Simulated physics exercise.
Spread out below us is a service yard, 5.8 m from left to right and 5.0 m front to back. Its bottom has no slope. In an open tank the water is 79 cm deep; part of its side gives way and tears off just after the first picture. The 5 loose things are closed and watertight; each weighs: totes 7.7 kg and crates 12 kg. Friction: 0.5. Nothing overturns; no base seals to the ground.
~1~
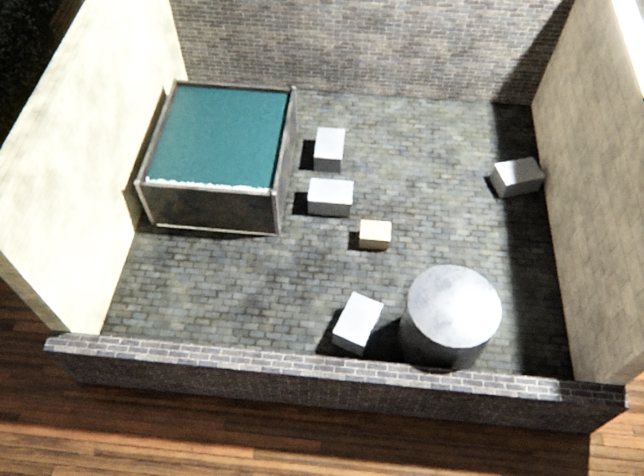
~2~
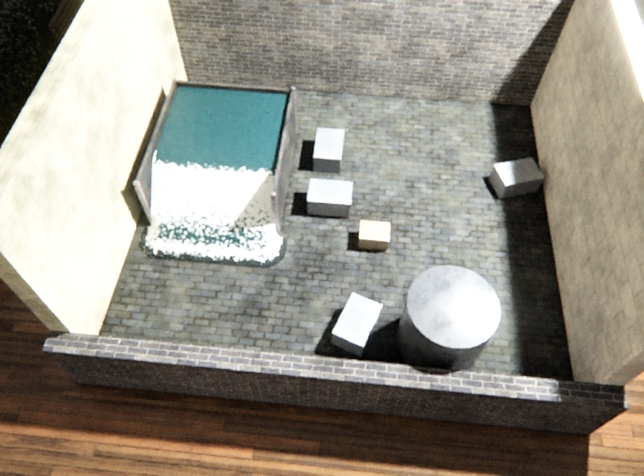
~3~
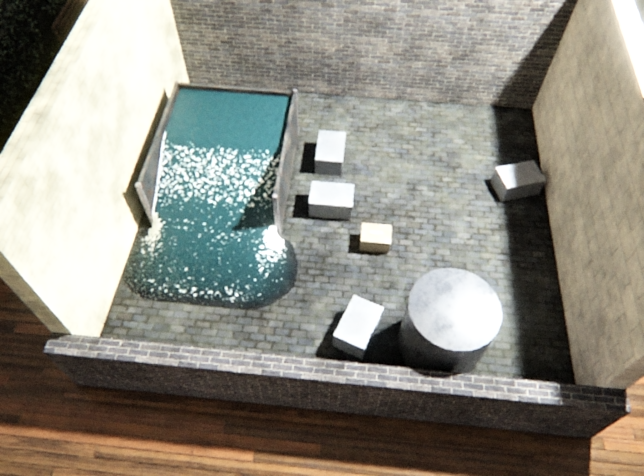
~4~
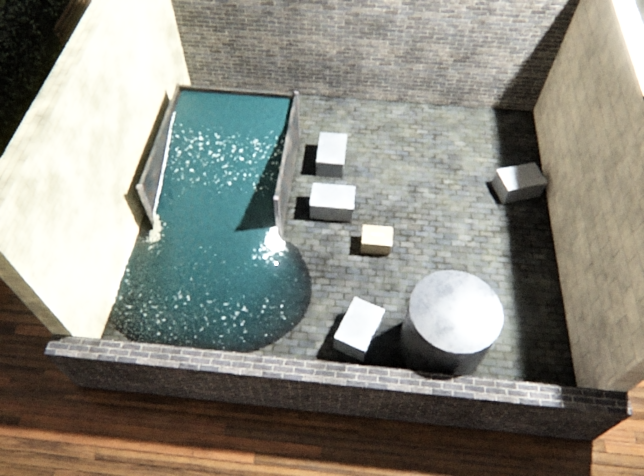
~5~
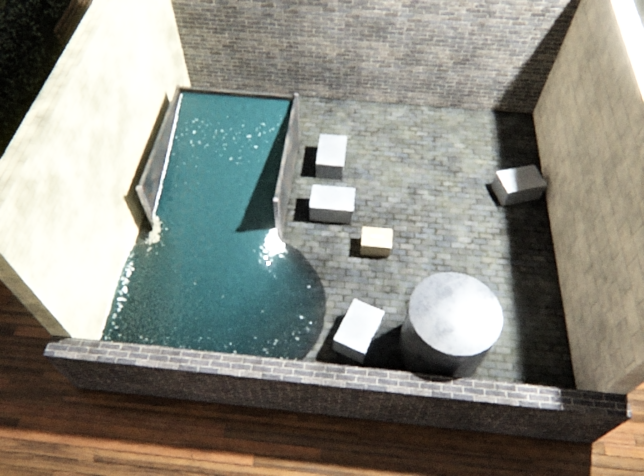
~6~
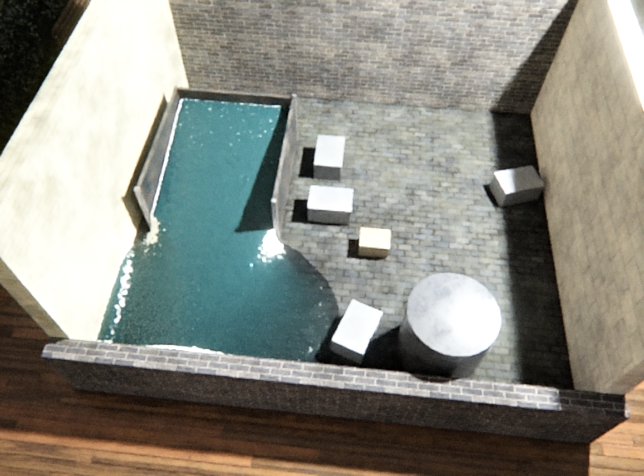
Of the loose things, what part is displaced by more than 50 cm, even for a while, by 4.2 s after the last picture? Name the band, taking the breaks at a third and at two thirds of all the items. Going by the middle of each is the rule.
The answer is the middle band, one to two thirds.
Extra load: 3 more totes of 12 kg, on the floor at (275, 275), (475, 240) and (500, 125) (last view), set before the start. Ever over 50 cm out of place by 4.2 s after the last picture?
Answers in order are crosses the line, crosses the line and does not cross.
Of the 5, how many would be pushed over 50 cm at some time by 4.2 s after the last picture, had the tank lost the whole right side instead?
In that case the number is 5.
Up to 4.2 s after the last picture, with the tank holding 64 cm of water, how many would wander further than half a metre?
That would give 3.
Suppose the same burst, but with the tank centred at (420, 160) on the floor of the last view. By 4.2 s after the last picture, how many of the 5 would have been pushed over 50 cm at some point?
Count: 3.
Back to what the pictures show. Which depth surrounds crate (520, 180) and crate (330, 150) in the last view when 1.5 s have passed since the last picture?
0 and 0 cm.
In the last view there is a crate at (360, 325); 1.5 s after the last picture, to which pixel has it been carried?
Look about (398, 268).
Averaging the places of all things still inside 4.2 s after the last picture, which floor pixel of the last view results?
I'd put it around (400, 152).
Then, 0.4 s after the last picture 0 of 5 are over 50 cm from their spots; 0 afloat.
Then, 1.5 s after the last picture 1 of 5 are over 50 cm from their spots; 0 afloat.
Then, 2.8 s after the last picture 2 of 5 are over 50 cm from their spots; 0 afloat.
Then, 4.2 s after the last picture 3 of 5 are over 50 cm from their spots, and 3 have been at some point; 2 afloat.
